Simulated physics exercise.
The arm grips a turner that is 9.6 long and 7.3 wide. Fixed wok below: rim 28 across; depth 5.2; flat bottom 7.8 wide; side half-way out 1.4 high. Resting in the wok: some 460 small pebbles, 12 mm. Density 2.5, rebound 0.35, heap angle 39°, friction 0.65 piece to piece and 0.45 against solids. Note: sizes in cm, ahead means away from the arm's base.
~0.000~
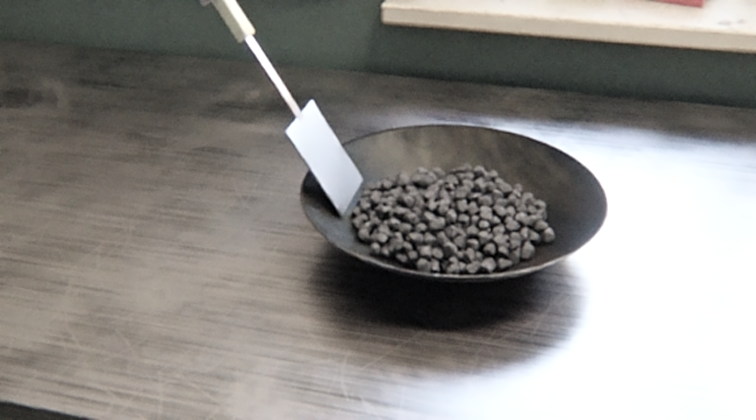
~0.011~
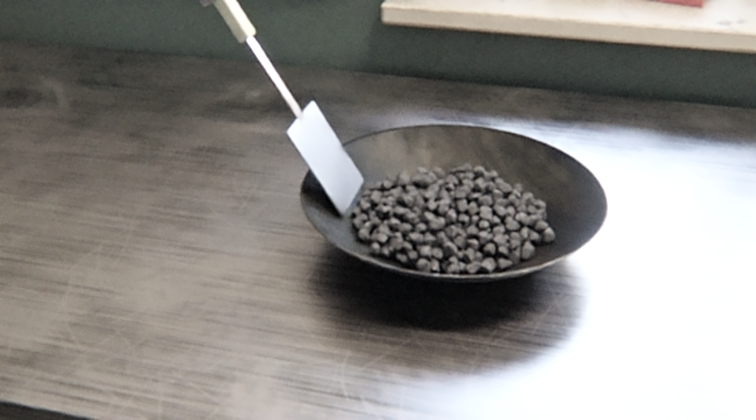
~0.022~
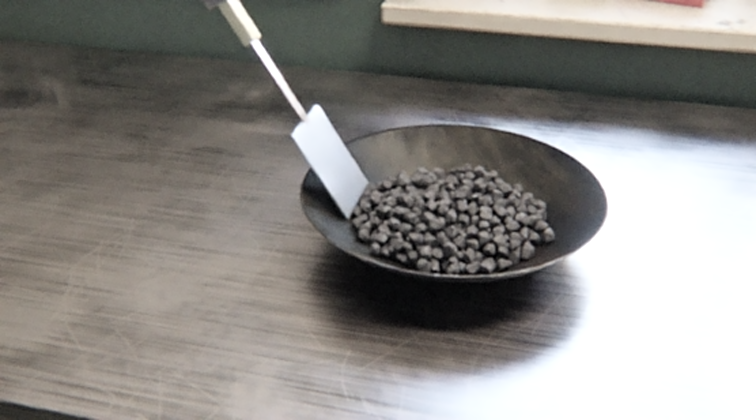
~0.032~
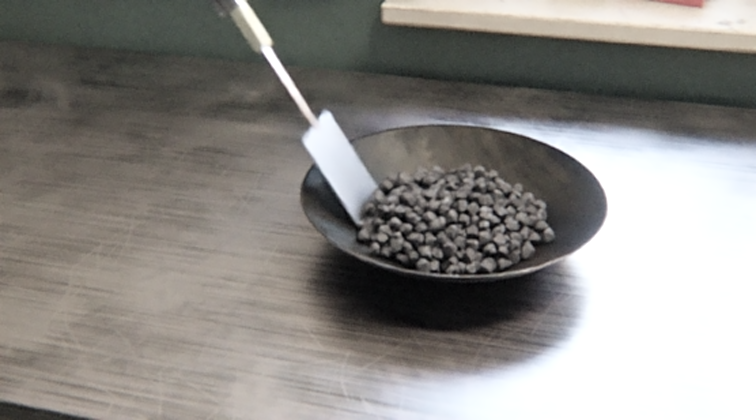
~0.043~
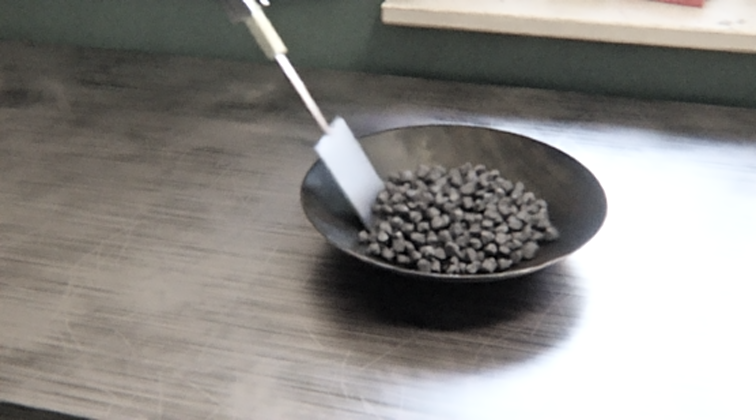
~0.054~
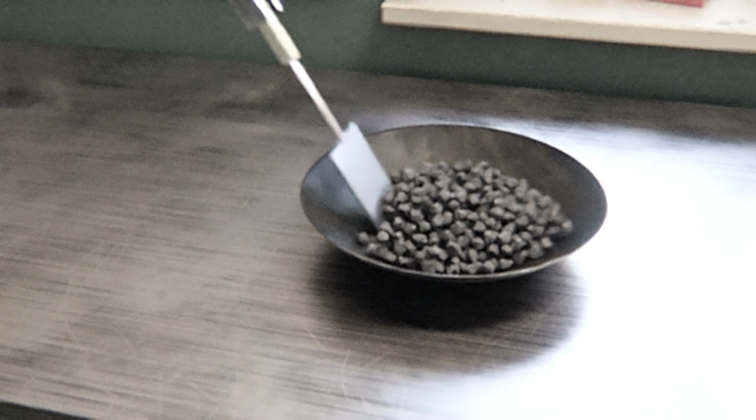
Flat metal turner pushing into dark pebbles from the left side of a black wok, nudging the heap slightly to the right.
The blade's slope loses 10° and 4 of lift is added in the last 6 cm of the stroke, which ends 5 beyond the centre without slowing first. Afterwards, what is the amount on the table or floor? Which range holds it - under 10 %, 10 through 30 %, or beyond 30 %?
The range 10 through 30 % holds it.
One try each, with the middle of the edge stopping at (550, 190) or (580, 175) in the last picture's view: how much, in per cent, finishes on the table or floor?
First try roughly 40 percent, second roughly 50 percent.
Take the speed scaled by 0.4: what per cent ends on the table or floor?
Roughly 0 per cent.
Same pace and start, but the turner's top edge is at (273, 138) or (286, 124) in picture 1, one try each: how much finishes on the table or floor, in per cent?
Roughly 15% and 15%.
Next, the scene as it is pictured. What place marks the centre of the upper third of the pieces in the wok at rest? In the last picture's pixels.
Close to pixel (551, 204).
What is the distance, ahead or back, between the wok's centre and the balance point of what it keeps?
Ahead, by around 5.0 cm.
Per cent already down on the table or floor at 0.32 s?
That would be near 10 per cent, give or take.
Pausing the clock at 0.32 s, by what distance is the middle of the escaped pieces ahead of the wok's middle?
That distance is around 24 cm.
After 0.08 s, sloping 58°, highest piece 7 above the table; 463 in the wok.
After 0.11 s, sloping 55°, highest piece 8 above the table; 455 in the wok, 8 on the blade or in flight.
After 0.32 s, sloping 48°, highest piece 11 above the table; 391 in the wok, 53 on the table or floor, 19 on the blade or in flight.
After 1.37 s, sloping 48°, highest piece 6 above the table; 391 in the wok, 72 on the table or floor.
At rest, 391 in the wok, 72 on the table or floor. That is 16 % on the table or floor.
